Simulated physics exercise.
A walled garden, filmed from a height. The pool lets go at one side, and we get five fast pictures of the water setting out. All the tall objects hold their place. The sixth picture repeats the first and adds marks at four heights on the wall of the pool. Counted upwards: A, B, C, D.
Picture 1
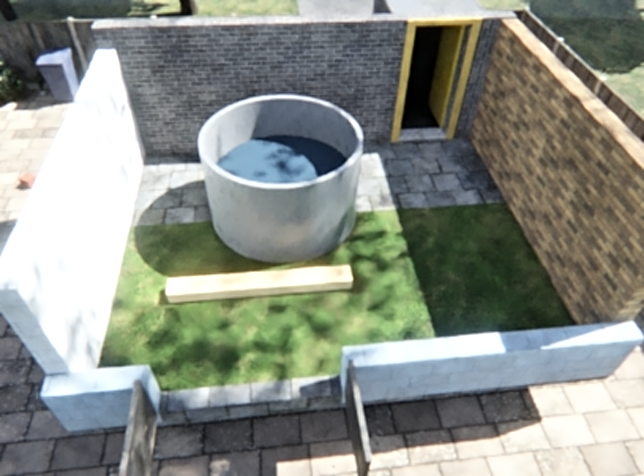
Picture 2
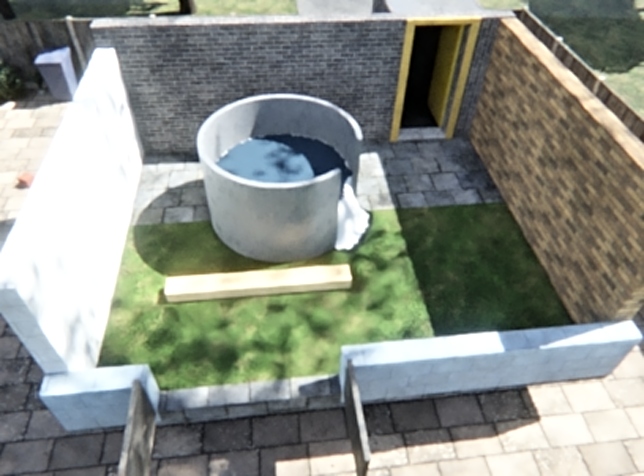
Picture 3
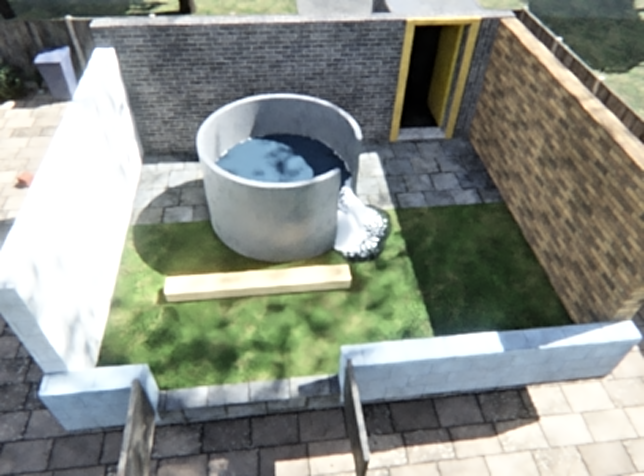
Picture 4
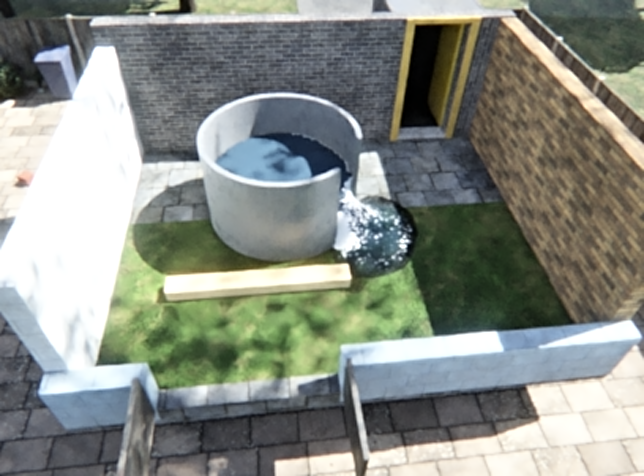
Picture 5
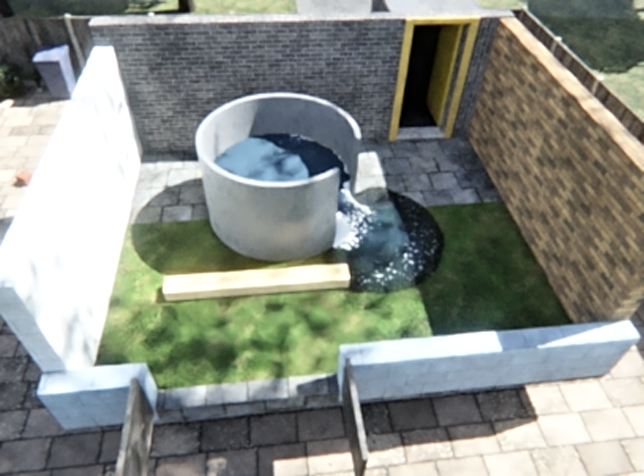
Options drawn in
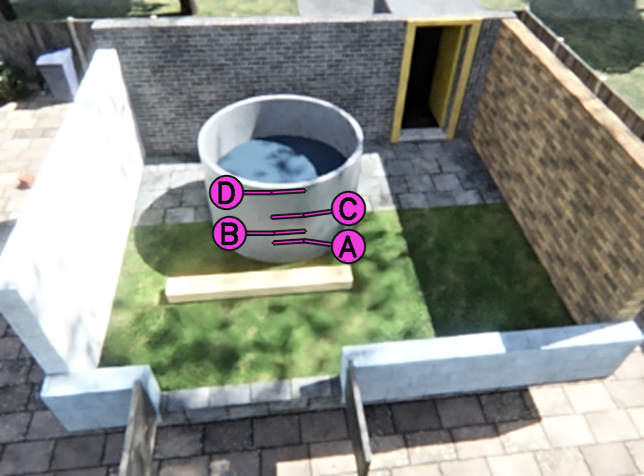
Water rests in a round grey tank in a walled garden seen from above, then pours through a gap that opens in the tank's right side. Around it are a white wall at left, a brown brick wall at right, a grey back wall with a yellow doorway, and a pale beam on the grass. The foaming water spreads rightward and forward across the lawn in a widening dark pool, while the camera stays still.
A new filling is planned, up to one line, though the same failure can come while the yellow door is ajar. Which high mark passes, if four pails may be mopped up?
Use mark B.
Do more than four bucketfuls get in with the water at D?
Yes, it does.
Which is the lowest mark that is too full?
The answer is C.
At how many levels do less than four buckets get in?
Two of the four.
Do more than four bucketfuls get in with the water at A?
No.
On the marked copy, A at (289, 241); B at (289, 232); C at (288, 216); D at (287, 191); from the bottom up A, B, C, D.
With A, nothing gets over.
With B, a splash gets over, under a bucket.
With C, about 8 bucketfuls get in.
With D, dozens of bucketfuls pour in.
